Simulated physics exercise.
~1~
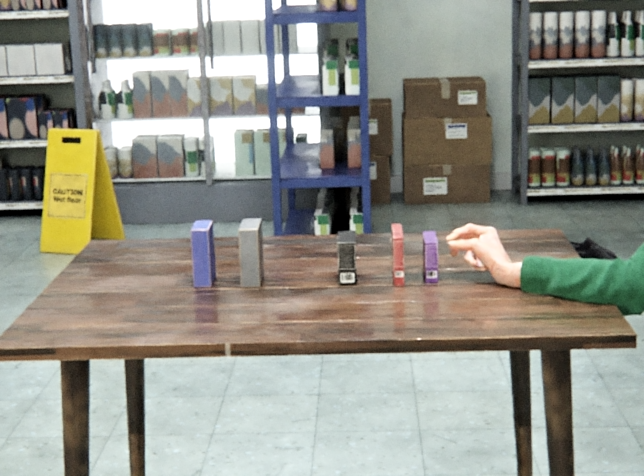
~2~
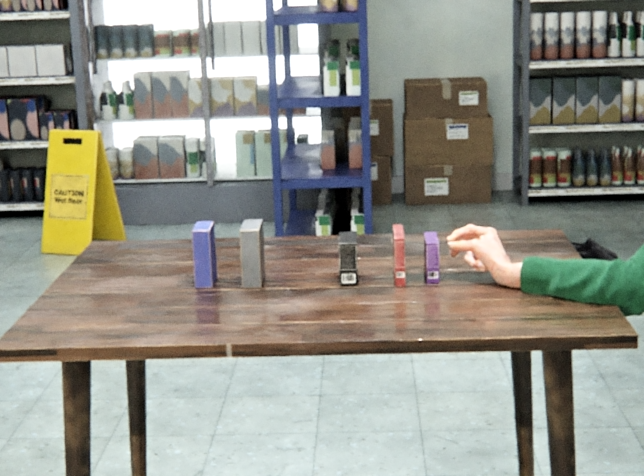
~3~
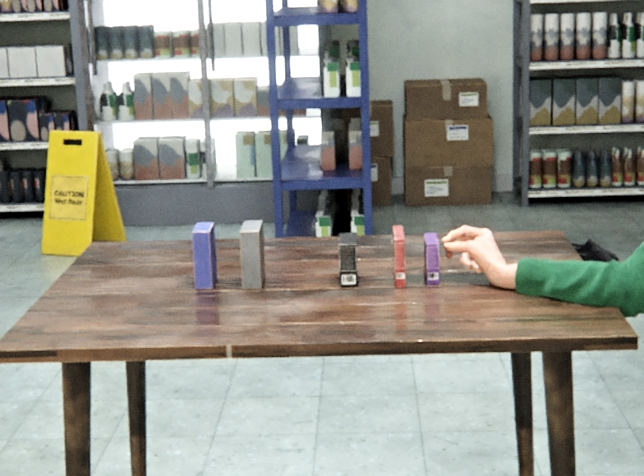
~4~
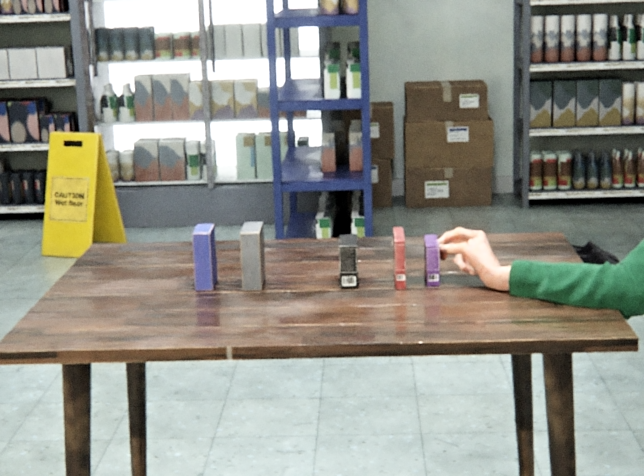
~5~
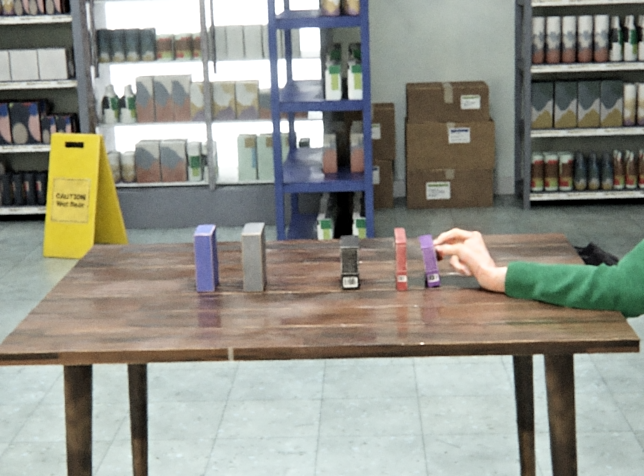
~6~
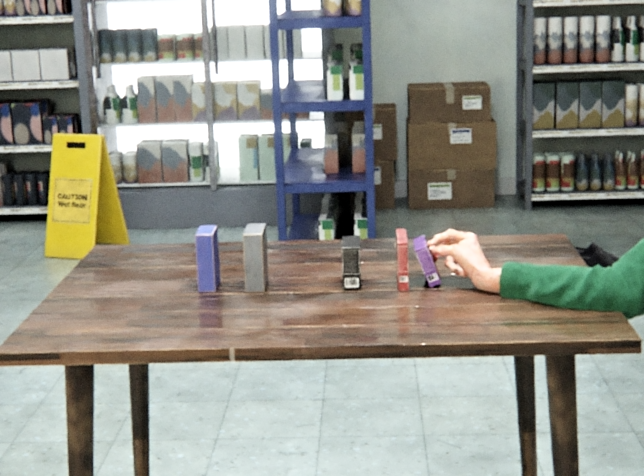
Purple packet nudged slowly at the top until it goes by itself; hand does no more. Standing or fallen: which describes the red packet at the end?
Fallen.
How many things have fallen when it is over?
That makes 3 altogether.
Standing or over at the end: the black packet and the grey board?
The black packet tumbles, while the grey board stays up.
Then, 0.30 s later than the last frame, purple packet 60° over; red packet tilted by 42° near (385, 262).
Then, 0.50 s later than the last frame, purple packet 68° over; red packet on its side near (379, 274); black packet tilted by 34°.
When it is over, lying over on the table, red packet and black packet; grey board as before. End places, in pixels of the last picture, red packet near (379, 278).
